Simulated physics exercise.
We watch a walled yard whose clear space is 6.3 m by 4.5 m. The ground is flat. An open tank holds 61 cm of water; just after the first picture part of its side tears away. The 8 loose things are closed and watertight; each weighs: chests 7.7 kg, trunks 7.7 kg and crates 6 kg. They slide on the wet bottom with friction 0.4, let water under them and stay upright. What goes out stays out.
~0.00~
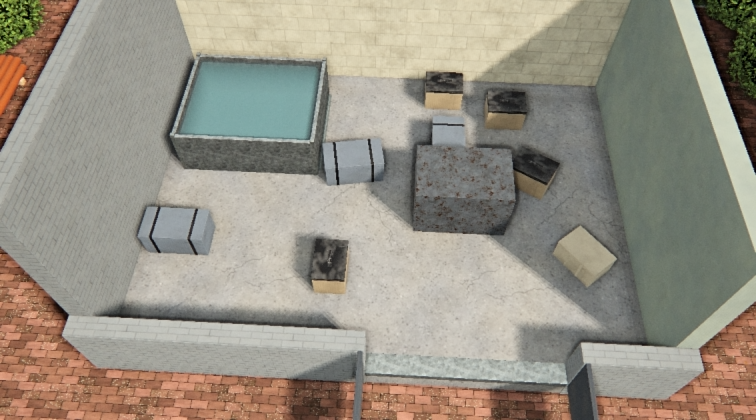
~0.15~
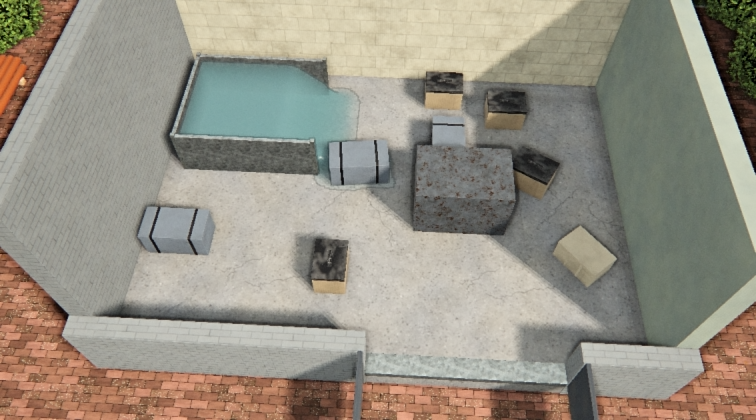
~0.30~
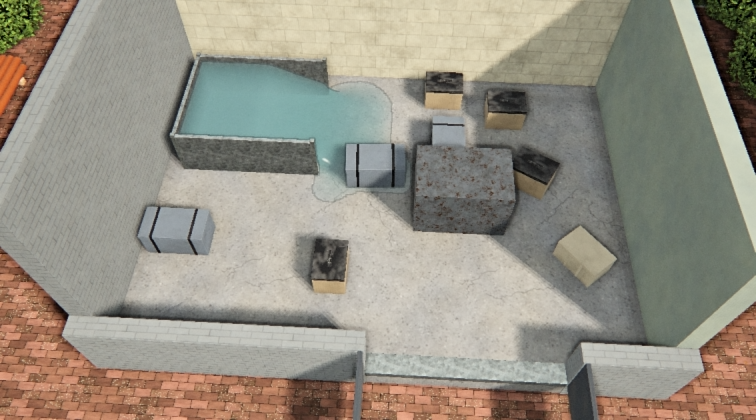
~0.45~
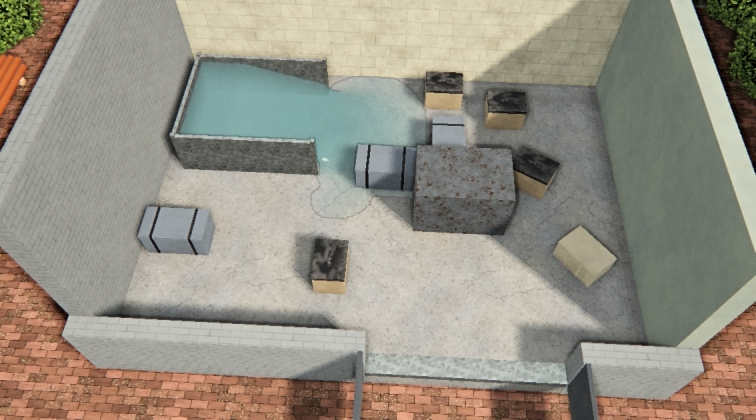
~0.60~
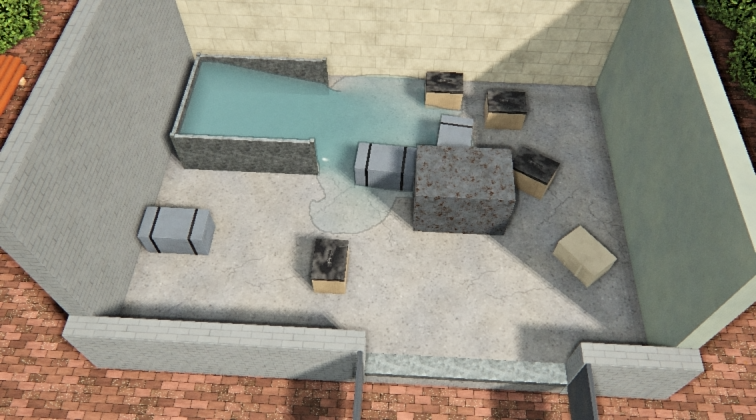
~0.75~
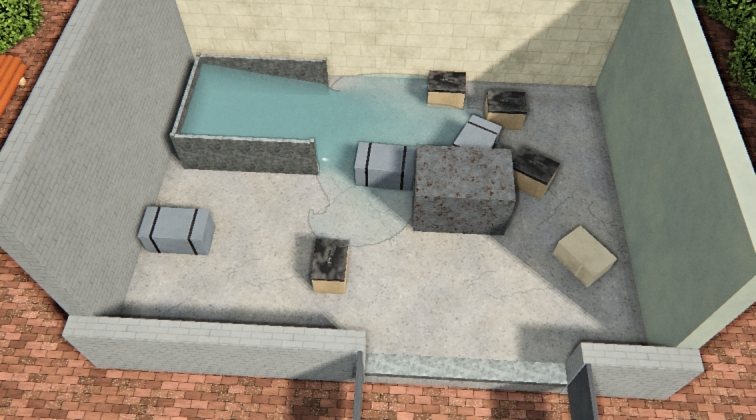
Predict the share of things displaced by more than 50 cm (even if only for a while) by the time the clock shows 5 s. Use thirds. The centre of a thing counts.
Share: Two thirds or above.
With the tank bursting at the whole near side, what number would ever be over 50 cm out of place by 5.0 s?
In that case 4 of them.
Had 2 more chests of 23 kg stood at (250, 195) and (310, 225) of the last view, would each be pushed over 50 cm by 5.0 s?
In that order: Under, short of it.
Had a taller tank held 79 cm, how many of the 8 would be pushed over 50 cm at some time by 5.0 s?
Then 6.
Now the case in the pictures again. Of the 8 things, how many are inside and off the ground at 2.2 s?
3 of them.
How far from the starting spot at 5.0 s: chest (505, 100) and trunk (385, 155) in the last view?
In that order: 100 cm, 120 cm.
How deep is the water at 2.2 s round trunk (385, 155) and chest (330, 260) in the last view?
About 5 and 1 cm.
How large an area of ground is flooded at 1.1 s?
Roughly 10.5 m2.
After 1.1 s 1 of 8 are over 50 cm from their spots; 2 afloat.
After 2.2 s 5 of 8 are over 50 cm from their spots; 3 afloat.
After 3.5 s 6 of 8 are over 50 cm from their spots; 4 afloat.
After 5.0 s 6 of 8 are over 50 cm from their spots, and 6 have been at some point; 5 afloat.
